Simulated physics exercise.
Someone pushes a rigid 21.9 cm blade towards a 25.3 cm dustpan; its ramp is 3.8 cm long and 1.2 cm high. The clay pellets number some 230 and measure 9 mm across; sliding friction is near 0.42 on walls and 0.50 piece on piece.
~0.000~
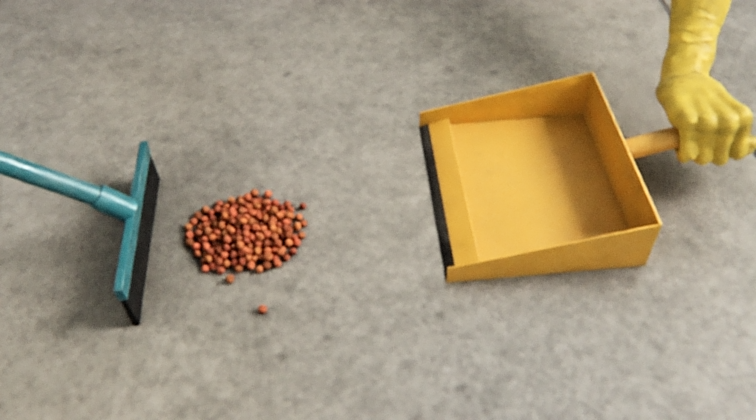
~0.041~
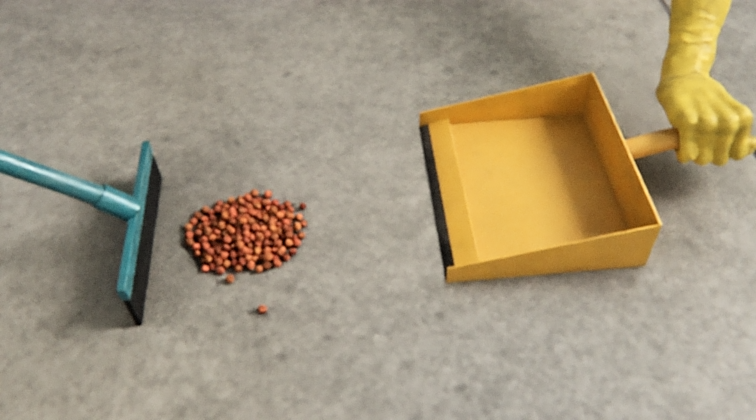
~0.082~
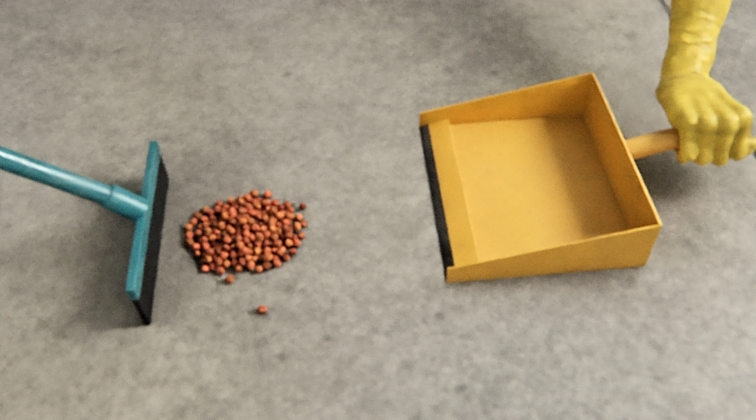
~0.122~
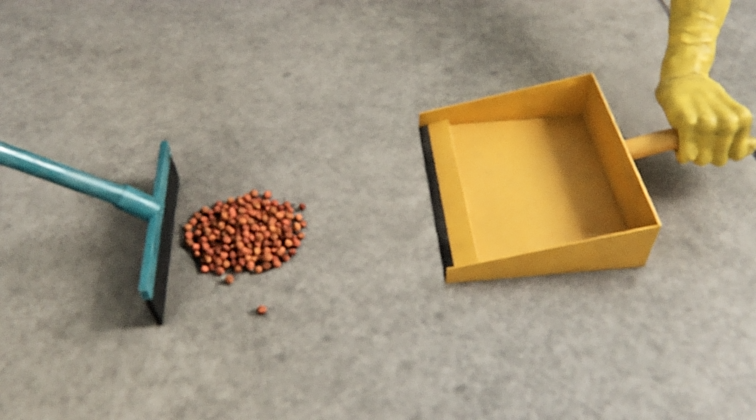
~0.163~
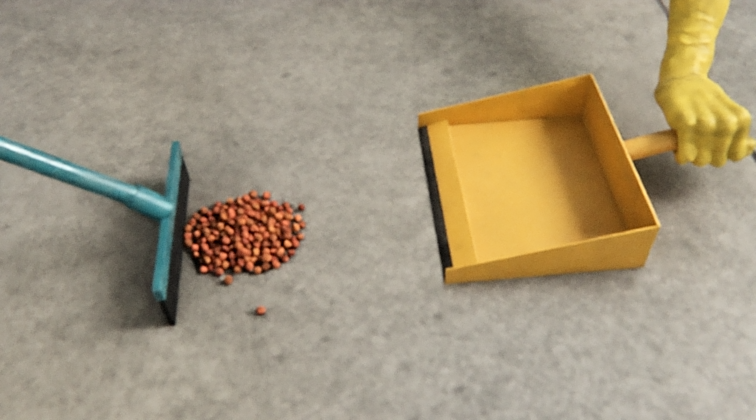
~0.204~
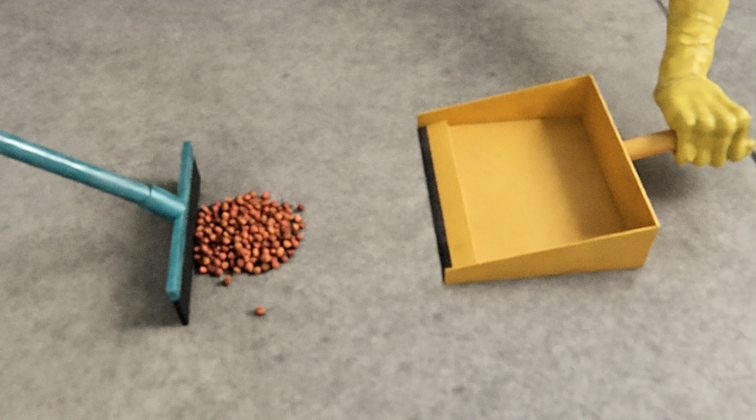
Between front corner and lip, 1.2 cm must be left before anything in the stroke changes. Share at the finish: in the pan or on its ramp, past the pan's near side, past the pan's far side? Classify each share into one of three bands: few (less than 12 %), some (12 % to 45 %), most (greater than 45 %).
Classification: Pan - most, near side - few, far side - few.
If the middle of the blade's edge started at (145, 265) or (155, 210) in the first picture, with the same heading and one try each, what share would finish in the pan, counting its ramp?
Roughly 55 % and 60 %.
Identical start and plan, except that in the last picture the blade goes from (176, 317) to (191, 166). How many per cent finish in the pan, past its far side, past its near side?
Final per cent - pan 5, far 0, near 30.
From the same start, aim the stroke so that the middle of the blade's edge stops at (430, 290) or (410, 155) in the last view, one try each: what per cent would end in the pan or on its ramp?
About 35 and 50 per cent.
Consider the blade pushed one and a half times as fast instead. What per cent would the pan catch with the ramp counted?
I'd put it at roughly 60 per cent.
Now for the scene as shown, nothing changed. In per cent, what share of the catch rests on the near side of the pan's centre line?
80 per cent.
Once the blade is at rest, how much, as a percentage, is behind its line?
Some 5 percent of it.
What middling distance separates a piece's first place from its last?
It comes to some 24 cm.
After 0.56 s, middle of the blade 16 cm from the lip; 0 % over the lip, far side 0 %, near side 0 %.
After 0.80 s, middle of the blade 7 cm from the lip; 0 % over the lip, far side 0 %, near side 5 %.
After 1.15 s, middle of the blade 1 cm from the lip; 60 % over the lip, far side 0 %, near side 5 %.
In the end, at 1.5 s, pan 60 %, near side 5 %, far side 0 %, in front of the lip or behind the blade 35 %.
